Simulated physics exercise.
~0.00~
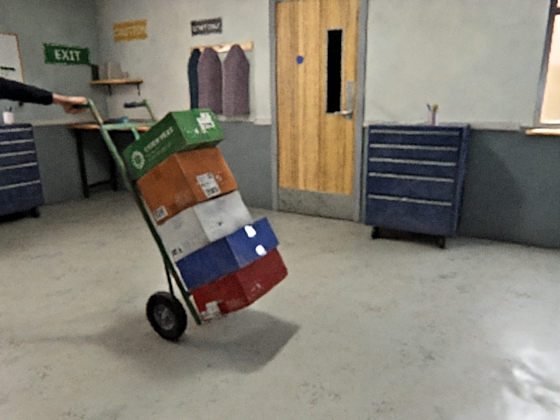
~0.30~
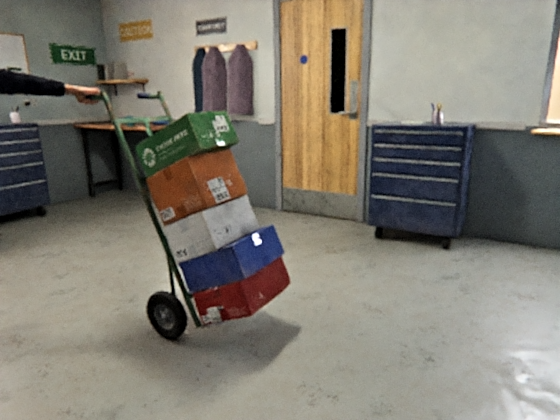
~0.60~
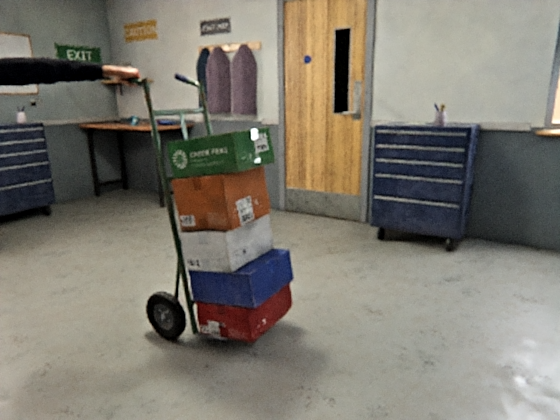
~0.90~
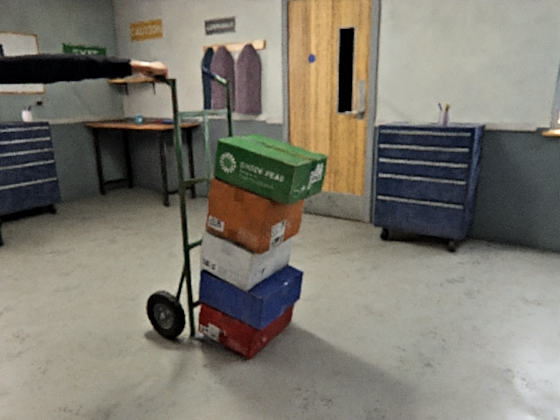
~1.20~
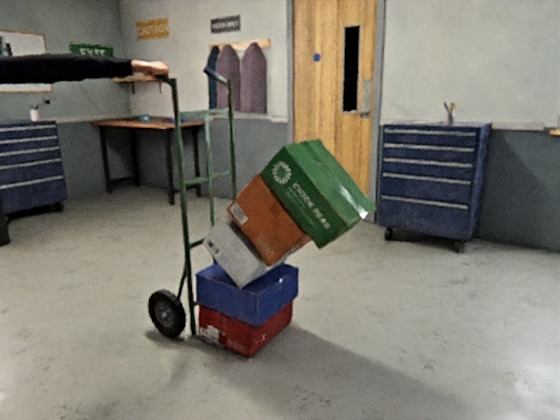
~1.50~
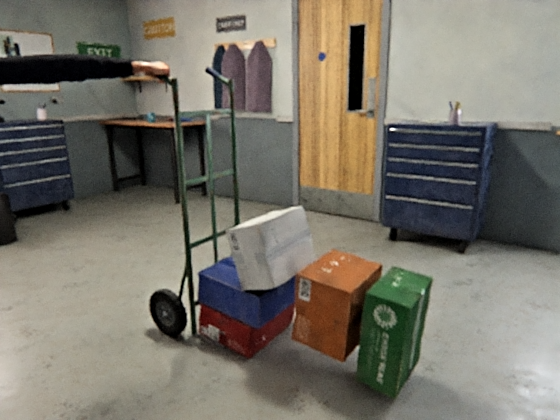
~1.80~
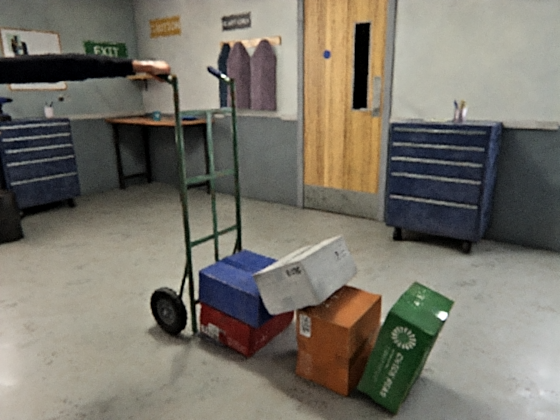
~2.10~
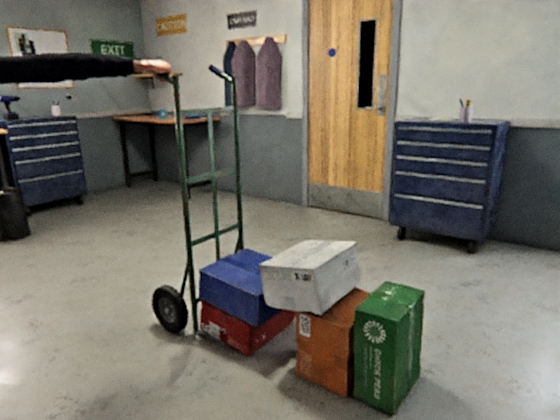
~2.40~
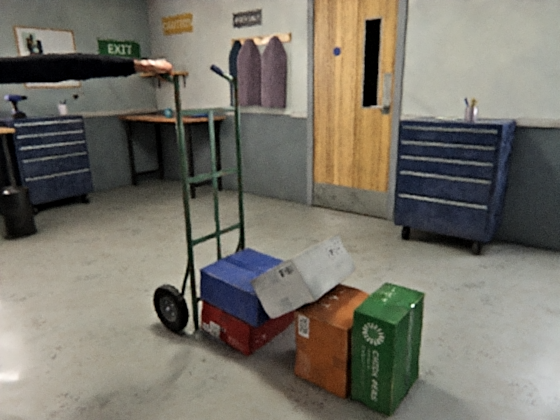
Five stacked boxes on a hand truck being lowered upright by hand, green and orange toppling right, white left leaning askew.
